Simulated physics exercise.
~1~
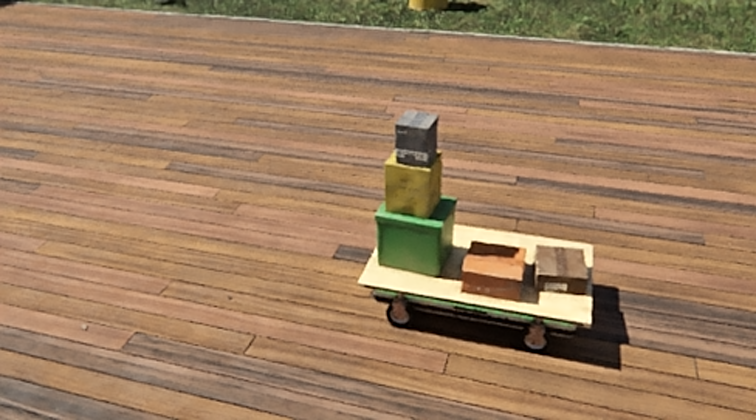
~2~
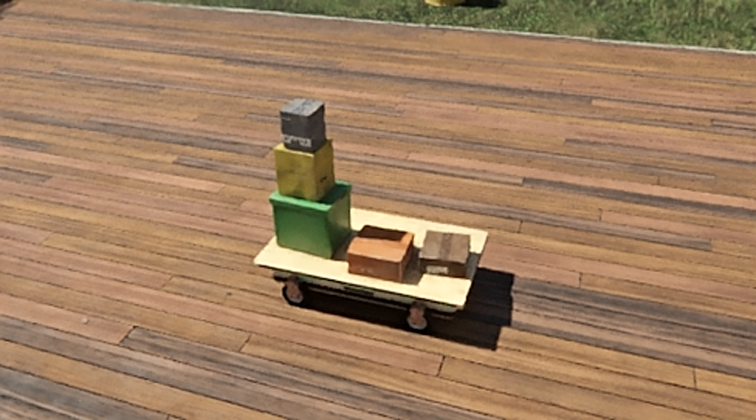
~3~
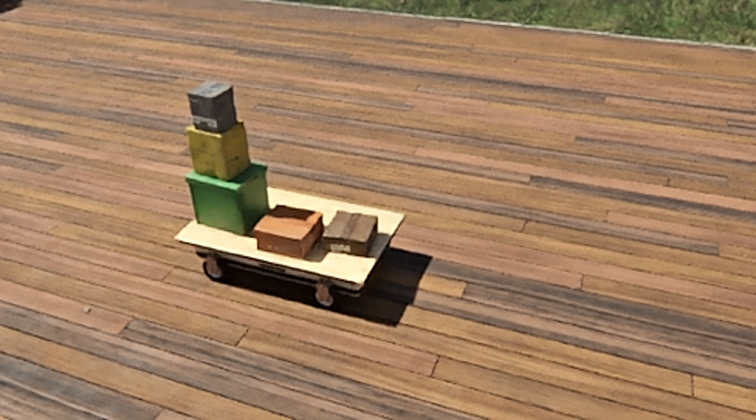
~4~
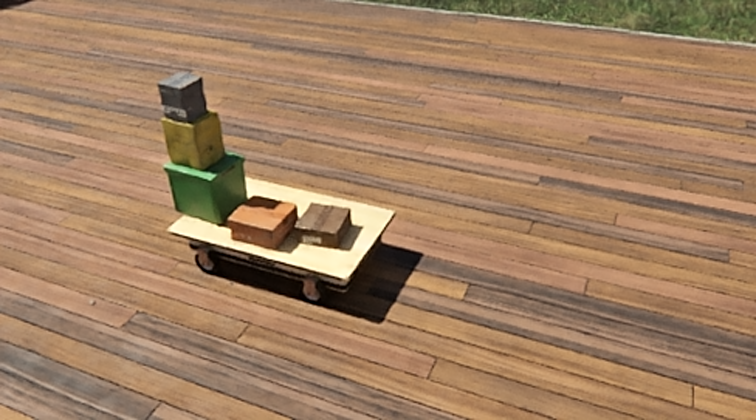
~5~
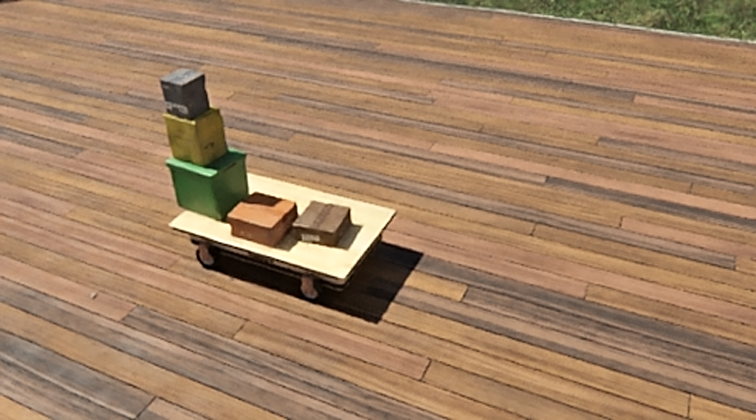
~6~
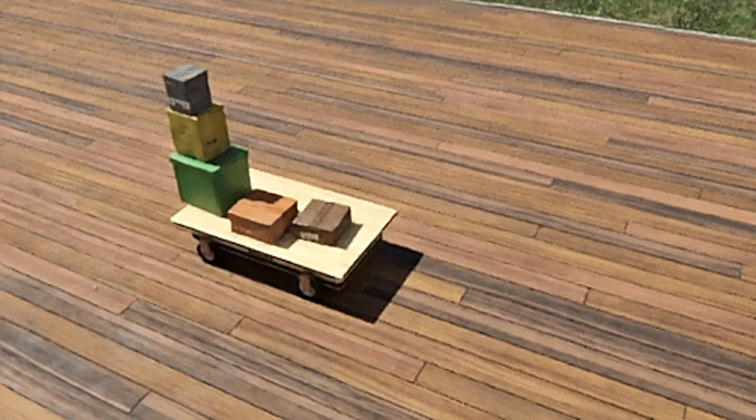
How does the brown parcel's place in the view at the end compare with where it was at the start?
The brown parcel began toward the right side of the view and ended a little left of the middle and slightly higher up, still riding on the cart.
